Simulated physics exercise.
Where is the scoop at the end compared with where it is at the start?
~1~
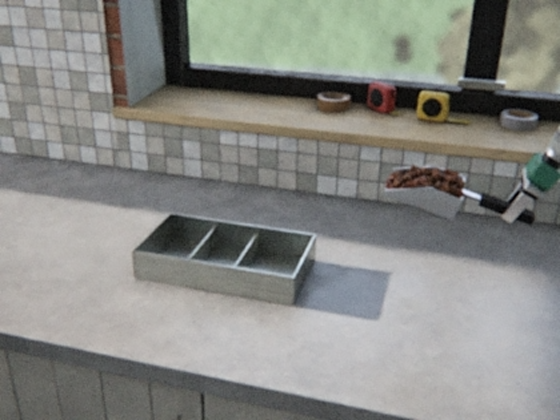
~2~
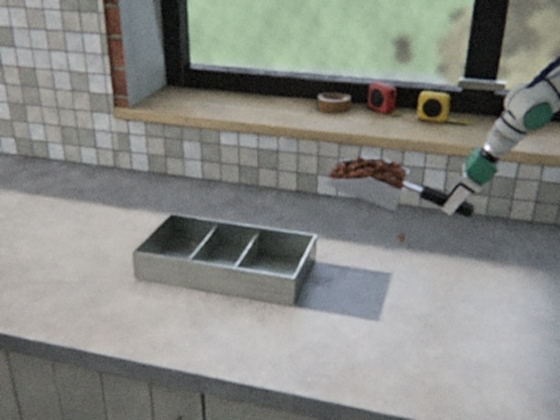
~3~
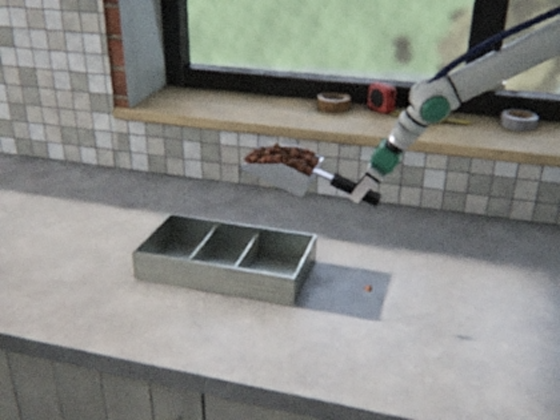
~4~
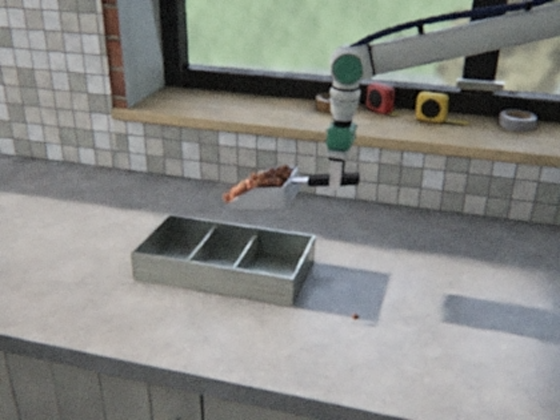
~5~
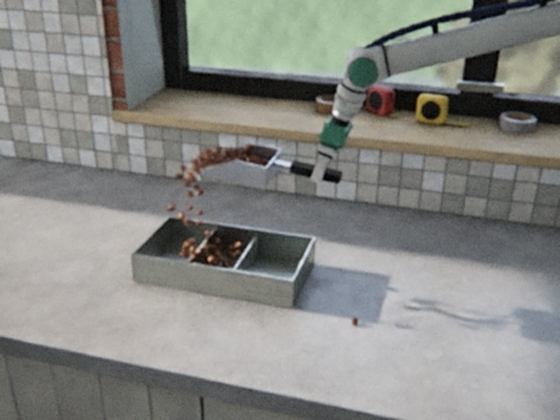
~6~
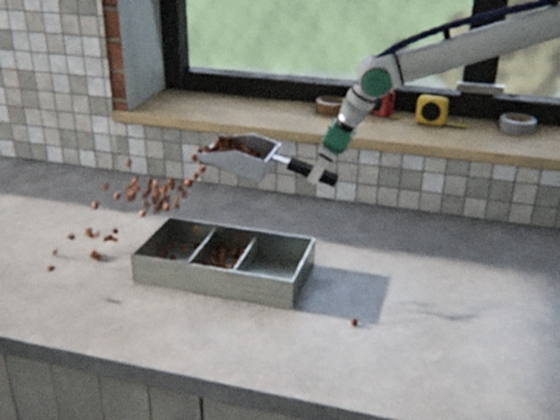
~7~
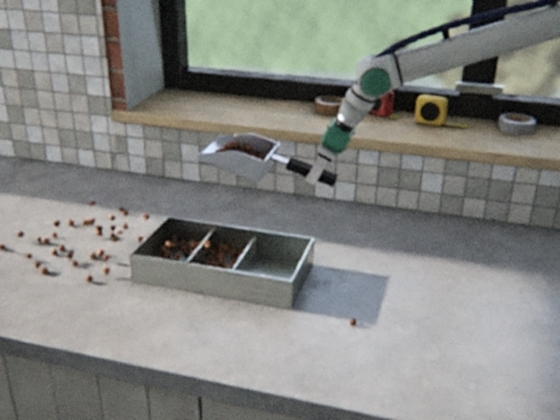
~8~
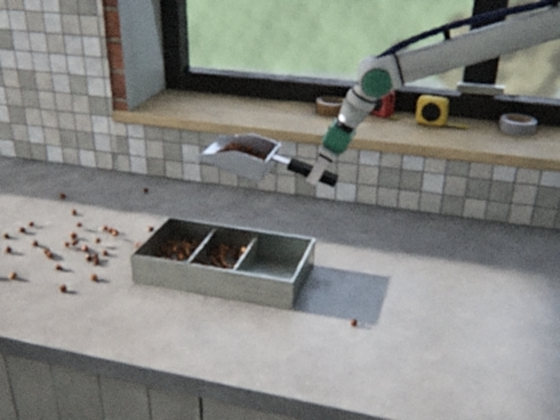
At the start the scoop is out to the right of the box, and by the end it is farther left, held above the box.
